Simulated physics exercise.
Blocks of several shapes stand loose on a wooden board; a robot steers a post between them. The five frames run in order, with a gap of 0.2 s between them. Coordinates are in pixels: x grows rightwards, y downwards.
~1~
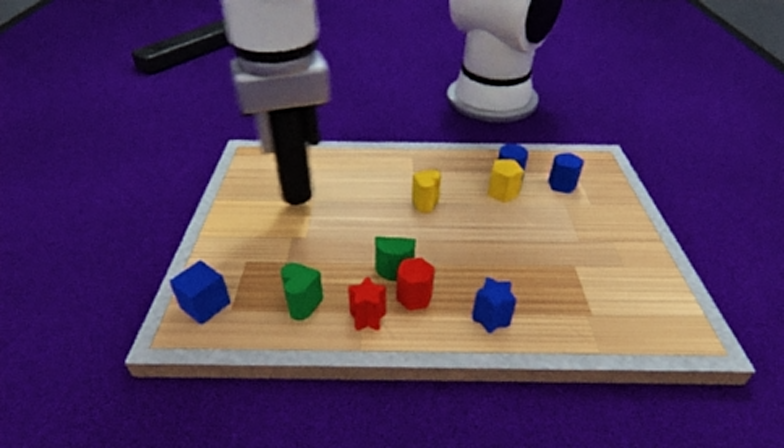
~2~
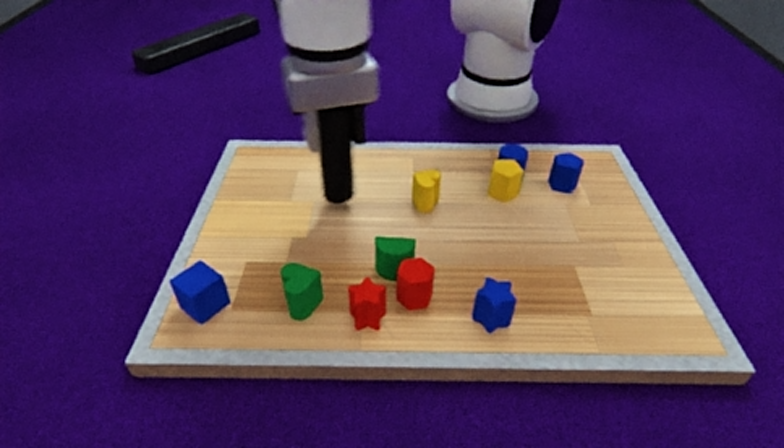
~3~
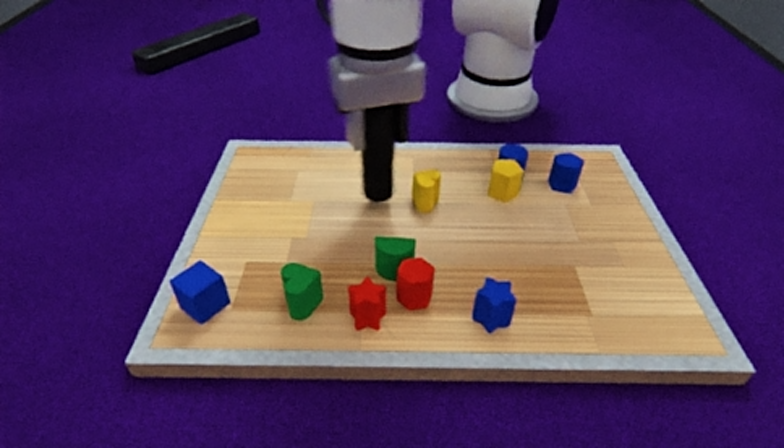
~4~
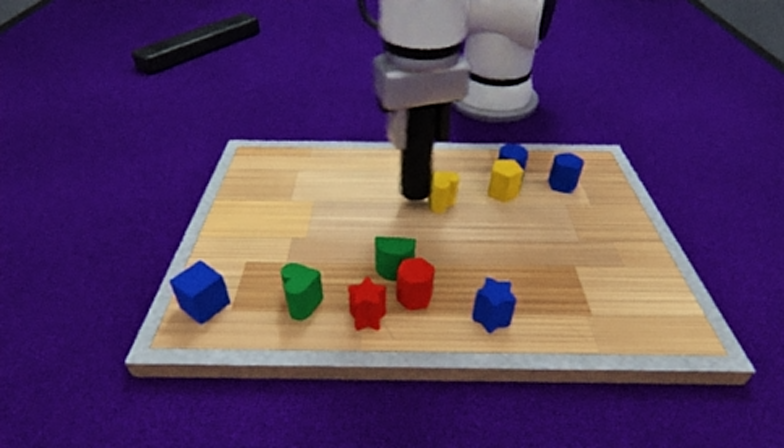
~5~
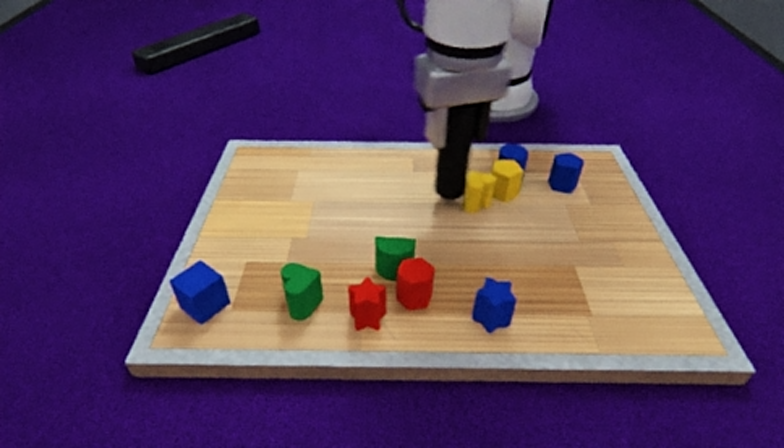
A robot arm moves its post right across the board, pushing a yellow block rightward.
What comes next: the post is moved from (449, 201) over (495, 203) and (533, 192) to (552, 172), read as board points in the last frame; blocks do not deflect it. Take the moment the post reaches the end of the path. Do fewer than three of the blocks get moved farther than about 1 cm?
I believe not.
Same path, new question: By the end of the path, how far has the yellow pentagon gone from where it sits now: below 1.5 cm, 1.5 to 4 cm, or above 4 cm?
My prediction: Over 4 cm.
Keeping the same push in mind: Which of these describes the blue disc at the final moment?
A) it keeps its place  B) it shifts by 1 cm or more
(B)
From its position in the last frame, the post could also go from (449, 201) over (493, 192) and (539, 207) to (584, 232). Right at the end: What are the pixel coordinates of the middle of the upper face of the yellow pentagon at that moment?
The point I'd pick in the picture is (570, 173).
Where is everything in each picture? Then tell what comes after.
The first frame shows post's lower end (298, 196); yellow heart-shaped block (427, 177); yellow pentagon (507, 167); blue disc (514, 151); blue pentagon (569, 160).
The second frame shows post (339, 194); blocks still.
The third frame shows post (378, 193); blocks still.
The fourth frame shows post (415, 191); yellow heart-shaped block (444, 178).
The fifth frame shows post (450, 190); yellow heart-shaped block (480, 179); yellow pentagon (507, 167); blue disc (514, 151); blue pentagon (569, 160).
On the path given first. One third of the way, post (497, 192); yellow heart-shaped block (528, 184); yellow pentagon (521, 166), turned 30° anticlockwise; blue disc (516, 149).
Two thirds of the way, post (536, 181); yellow heart-shaped block (552, 184), turned 40° clockwise; yellow pentagon (549, 153), turned 80° anticlockwise; blue disc (517, 145); blue pentagon (579, 157), turned 25° clockwise.
At the end, post (555, 161); yellow heart-shaped block (552, 184), turned 40° clockwise; yellow pentagon (566, 134), turned 85° anticlockwise; blue disc (517, 145); blue pentagon (587, 153), turned 80° clockwise.
